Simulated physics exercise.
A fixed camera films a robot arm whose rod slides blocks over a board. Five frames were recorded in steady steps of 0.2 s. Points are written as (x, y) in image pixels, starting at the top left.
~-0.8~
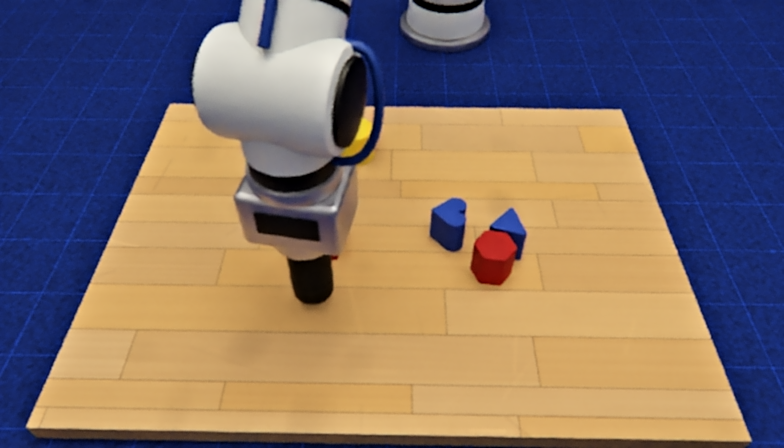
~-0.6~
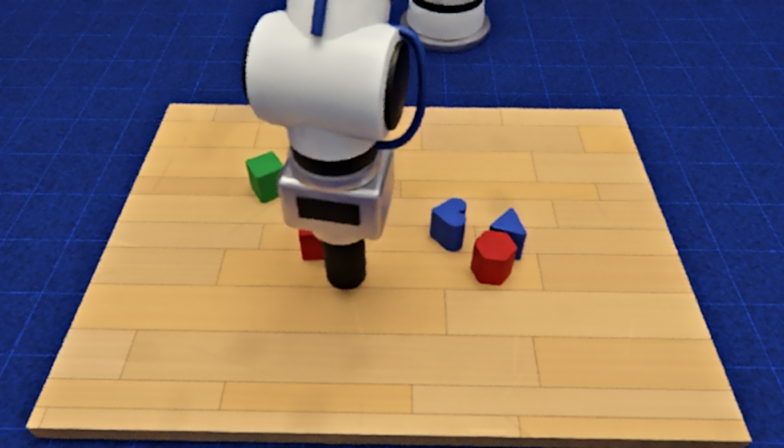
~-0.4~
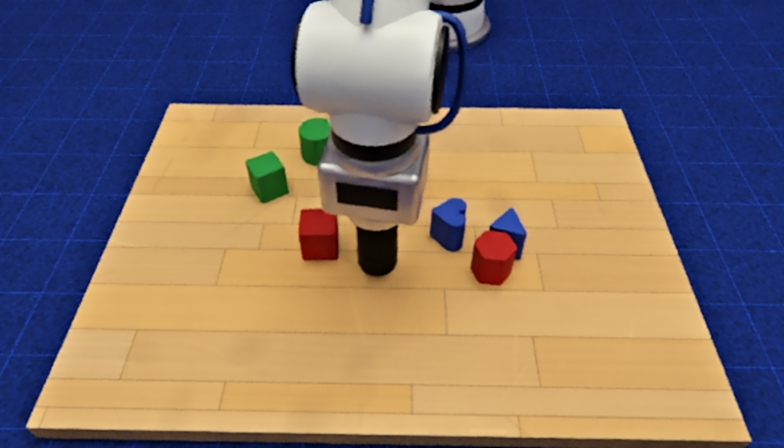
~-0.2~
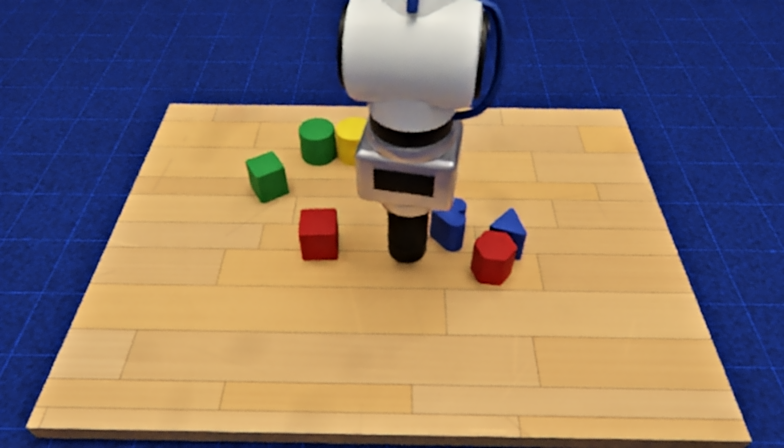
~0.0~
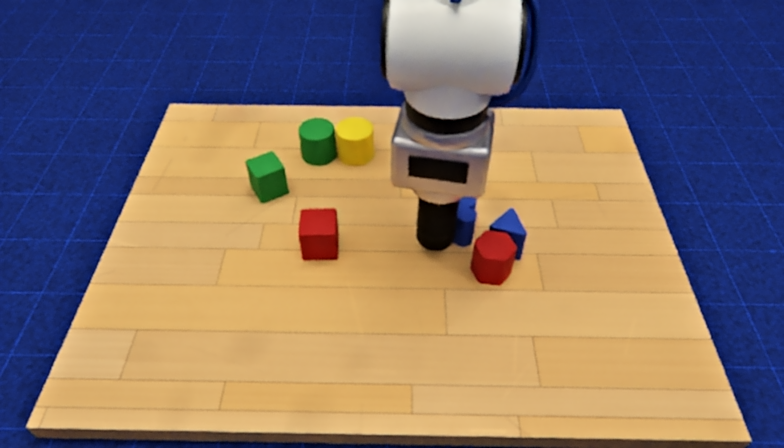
A white robot arm with a black rod tip moves steadily right and slightly away across a wooden board, uncovering green, red and yellow blocks behind it. The rod then comes up against the blue heart-shaped block, which sits a little further right beside the blue three-sided block.
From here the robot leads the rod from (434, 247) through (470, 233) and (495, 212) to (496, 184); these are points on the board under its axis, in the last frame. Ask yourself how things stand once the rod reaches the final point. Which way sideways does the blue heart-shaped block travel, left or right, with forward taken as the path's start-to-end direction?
Shifts right.
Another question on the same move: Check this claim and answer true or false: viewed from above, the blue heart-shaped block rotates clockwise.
True
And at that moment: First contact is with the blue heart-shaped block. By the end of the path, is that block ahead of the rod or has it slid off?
I think the rod loses the blue heart-shaped block somewhere along the way.
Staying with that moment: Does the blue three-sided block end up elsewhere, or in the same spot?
It is still on its spot.
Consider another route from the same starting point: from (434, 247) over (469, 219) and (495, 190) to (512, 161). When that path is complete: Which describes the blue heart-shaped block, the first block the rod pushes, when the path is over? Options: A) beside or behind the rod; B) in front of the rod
That would be A.
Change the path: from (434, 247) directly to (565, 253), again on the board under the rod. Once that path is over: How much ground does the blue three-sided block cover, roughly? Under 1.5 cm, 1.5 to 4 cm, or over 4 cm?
It slides well over 4 cm.
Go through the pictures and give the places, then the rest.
Tip of the rod (314, 289), middles of tops, blue heart-shaped block (452, 211), blue three-sided block (510, 222), in the first picture.
Rod (347, 275), nothing pushed, in the second picture.
Rod (378, 262), nothing pushed, in the third picture.
Rod (407, 249), nothing pushed, in the fourth picture.
Rod (435, 238), blue heart-shaped block (462, 206), blue three-sided block (510, 222), in the fifth picture.
The first path, step by step. One third of the way, rod (473, 222); blue heart-shaped block (498, 190).
Two thirds of the way, rod (497, 202); blue heart-shaped block (525, 174), turned 15° clockwise.
At the end, rod (497, 175); blue heart-shaped block (533, 163), turned 45° clockwise; blue three-sided block unmoved.
